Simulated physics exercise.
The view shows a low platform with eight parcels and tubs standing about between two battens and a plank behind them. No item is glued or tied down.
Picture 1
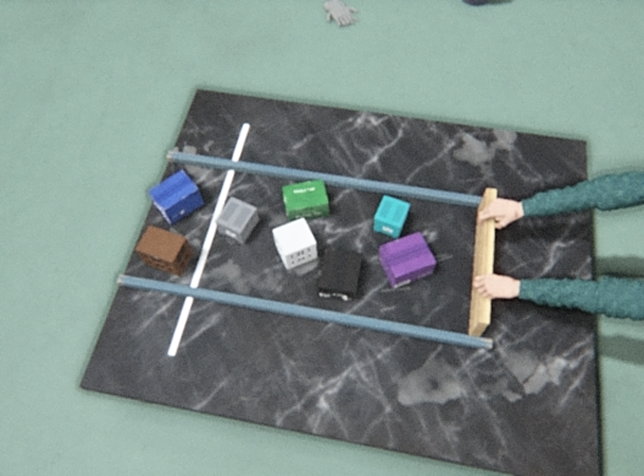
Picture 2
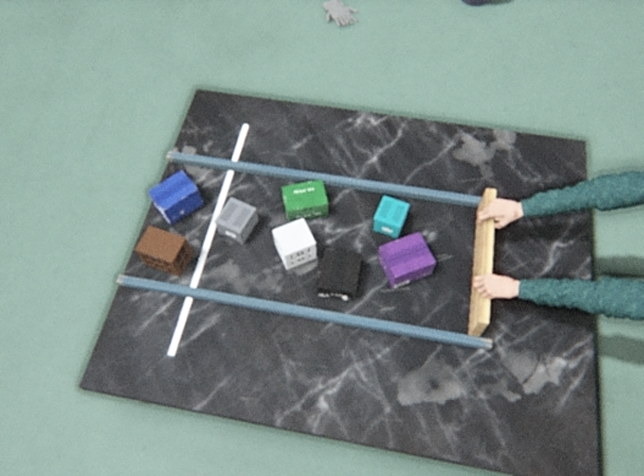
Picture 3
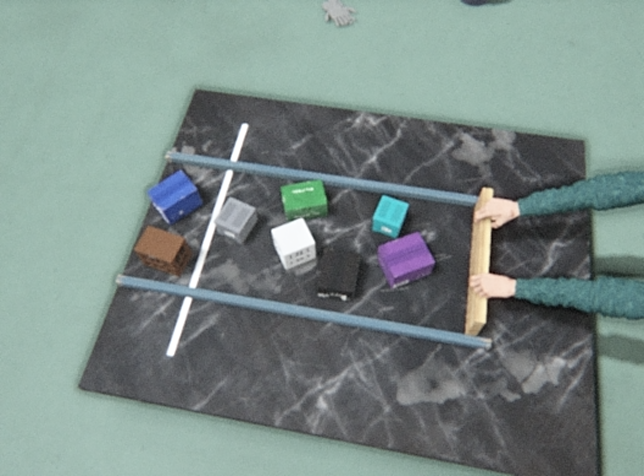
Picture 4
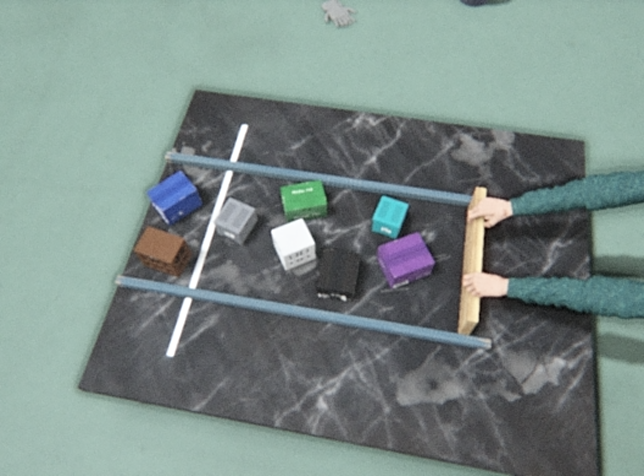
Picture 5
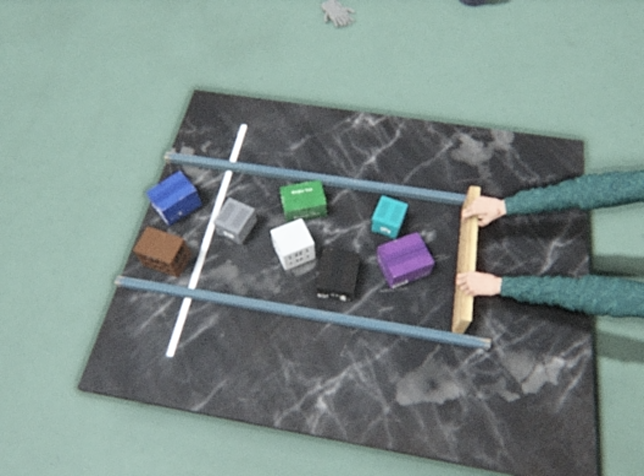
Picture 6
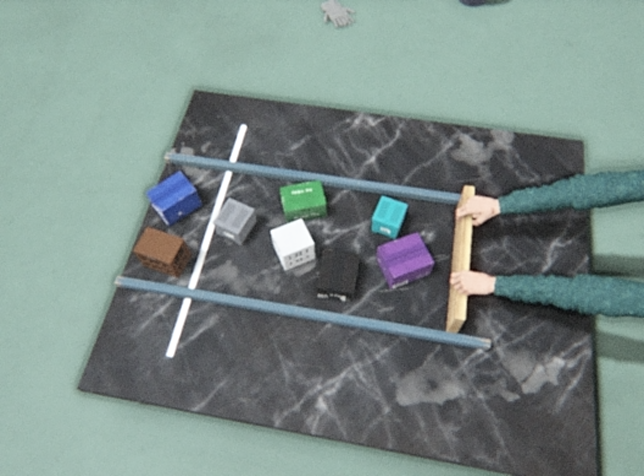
Two hands in teal sleeves sliding a wooden plank slightly left between two battens, the coloured blocks ahead of it staying still.
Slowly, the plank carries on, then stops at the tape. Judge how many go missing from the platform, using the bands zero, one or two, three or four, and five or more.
My judgement: One or two go missing.
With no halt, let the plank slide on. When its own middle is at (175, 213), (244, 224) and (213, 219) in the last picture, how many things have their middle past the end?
It comes out as 5, then 0, then 1.
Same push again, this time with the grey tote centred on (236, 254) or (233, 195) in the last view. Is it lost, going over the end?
Lab note - it rests there; then it goes down.
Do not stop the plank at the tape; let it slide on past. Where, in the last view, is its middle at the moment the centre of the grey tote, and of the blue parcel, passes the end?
Approx. (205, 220) / approx. (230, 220) for the other.
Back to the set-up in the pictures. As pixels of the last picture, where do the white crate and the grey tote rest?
The white crate settles near (148, 233); as for the grey tote, near (154, 200).
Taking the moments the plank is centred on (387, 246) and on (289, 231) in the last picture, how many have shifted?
By the first moment it's 3, by the second it's 6.
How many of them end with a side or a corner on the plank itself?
That makes 3.
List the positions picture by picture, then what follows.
The first frame shows blue parcel (177, 198); brown crate (165, 251); grey tote (238, 221); plank (483, 261); tape (213, 227).
The second frame shows brown crate (165, 252); black parcel (339, 275).
The third frame shows grey tote (236, 221); turquoise tote (390, 217).
The fourth frame shows blue parcel (175, 199); green box (304, 202).
The fifth frame shows brown crate (163, 252); purple box (404, 261).
The sixth frame shows blue parcel (175, 199); brown crate (163, 253); grey tote (235, 222); plank (461, 258); tape (211, 228).
Soon after, none off yet; blue parcel at rest near (175, 199); brown crate at rest near (163, 253); grey tote at rest near (235, 222).
After that, none off yet; blue parcel at rest near (175, 199); brown crate at rest near (163, 253); grey tote displaced a little near (227, 220).
And then, none off yet; blue parcel displaced a little near (166, 193); brown crate displaced a little near (156, 255); grey tote displaced about its own width near (191, 208).
In the end, the number that fall off is one or two; gone, blue parcel.
